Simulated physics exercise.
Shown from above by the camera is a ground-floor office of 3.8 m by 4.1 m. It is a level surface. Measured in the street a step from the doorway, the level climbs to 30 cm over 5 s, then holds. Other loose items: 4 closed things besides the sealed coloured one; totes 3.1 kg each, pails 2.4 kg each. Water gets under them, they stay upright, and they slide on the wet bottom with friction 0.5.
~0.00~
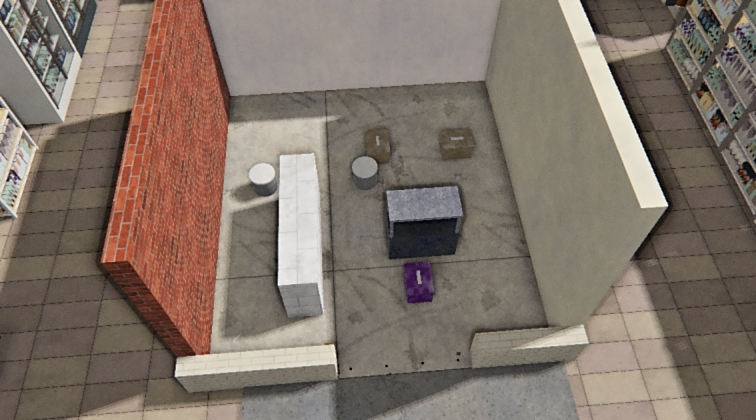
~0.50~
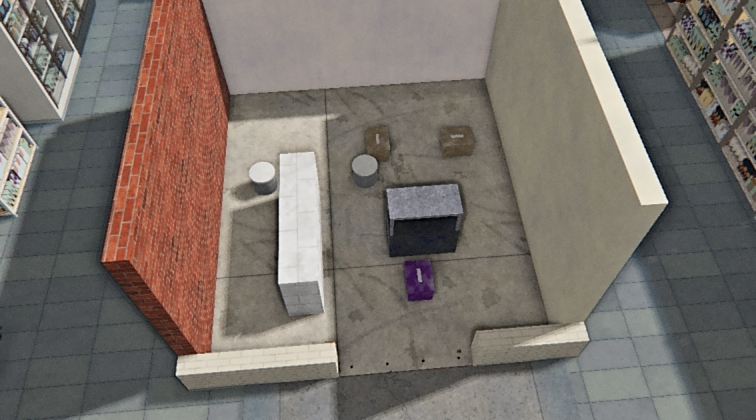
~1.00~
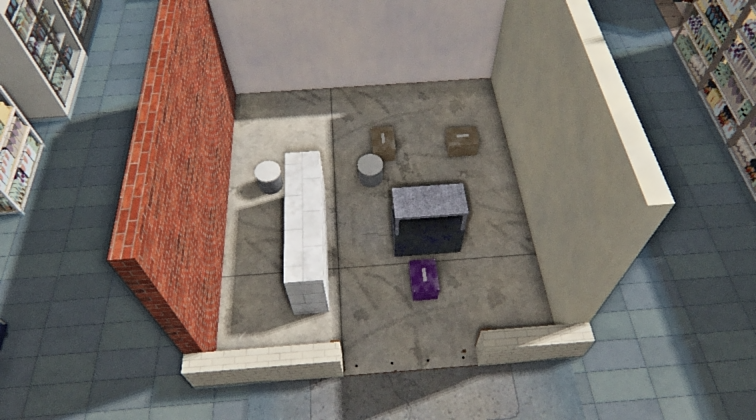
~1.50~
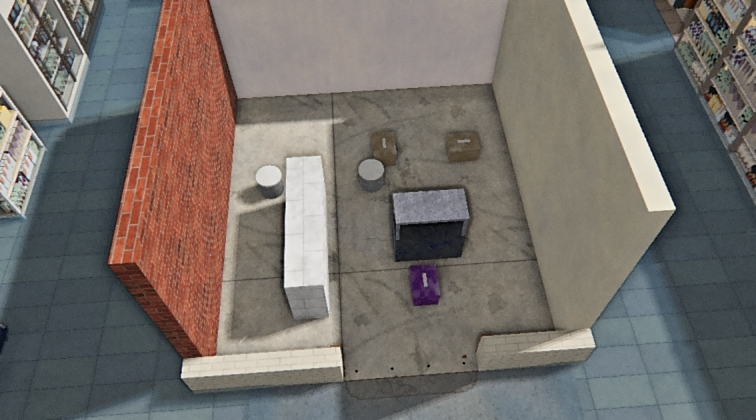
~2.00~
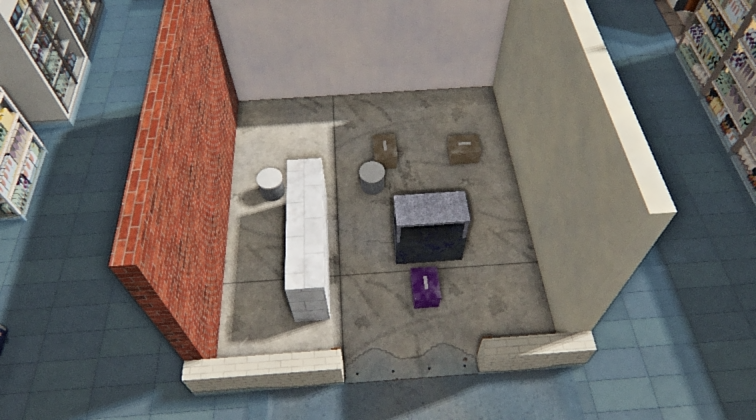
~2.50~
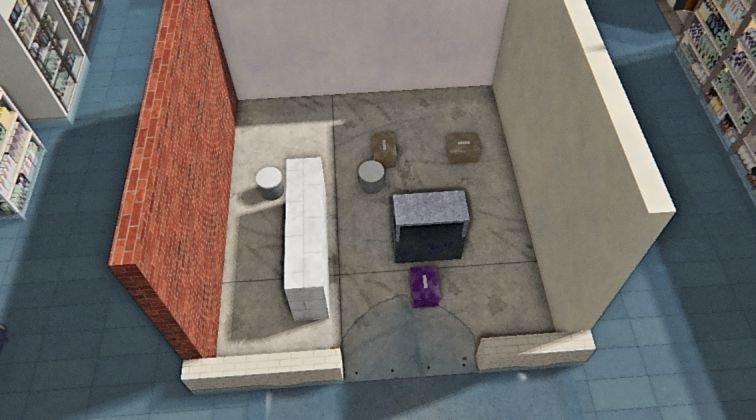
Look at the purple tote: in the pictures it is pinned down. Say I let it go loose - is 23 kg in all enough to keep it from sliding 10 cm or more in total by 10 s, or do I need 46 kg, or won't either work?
You need 46 kg.
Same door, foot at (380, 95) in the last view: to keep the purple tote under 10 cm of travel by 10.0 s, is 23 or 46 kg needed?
If so, only the heavier one succeeds.
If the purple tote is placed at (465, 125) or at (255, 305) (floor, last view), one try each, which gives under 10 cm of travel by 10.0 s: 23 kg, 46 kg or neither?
The first time the greater option is needed; the second time the lesser option suffices.
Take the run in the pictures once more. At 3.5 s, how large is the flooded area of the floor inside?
The covered patch comes to about 3.0 m2.
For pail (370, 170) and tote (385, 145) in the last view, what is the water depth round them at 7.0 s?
About 16 and 20 cm.
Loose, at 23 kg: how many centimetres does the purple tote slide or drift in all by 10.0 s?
It would cover some 150 cm all told.
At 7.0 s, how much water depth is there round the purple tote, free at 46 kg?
Depth: Approx. 14 cm.
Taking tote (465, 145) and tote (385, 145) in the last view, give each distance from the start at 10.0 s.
In that order: 60 cm, 120 cm.
After 3.5 s the purple tote would be 0 cm from its start with 23 kg and 0 cm from its start with 46 kg; 6 cm of water round it then.
After 4.5 s the purple tote would be 2 cm from its start with 23 kg and 0 cm from its start with 46 kg; 8 cm of water round it then.
After 7.0 s the purple tote would be 24 cm from its start with 23 kg and 0 cm from its start with 46 kg; 14 cm of water round it then.
After 10.0 s the purple tote would be 132 cm from its start with 23 kg and 0 cm from its start with 46 kg; 14 cm of water round it then.
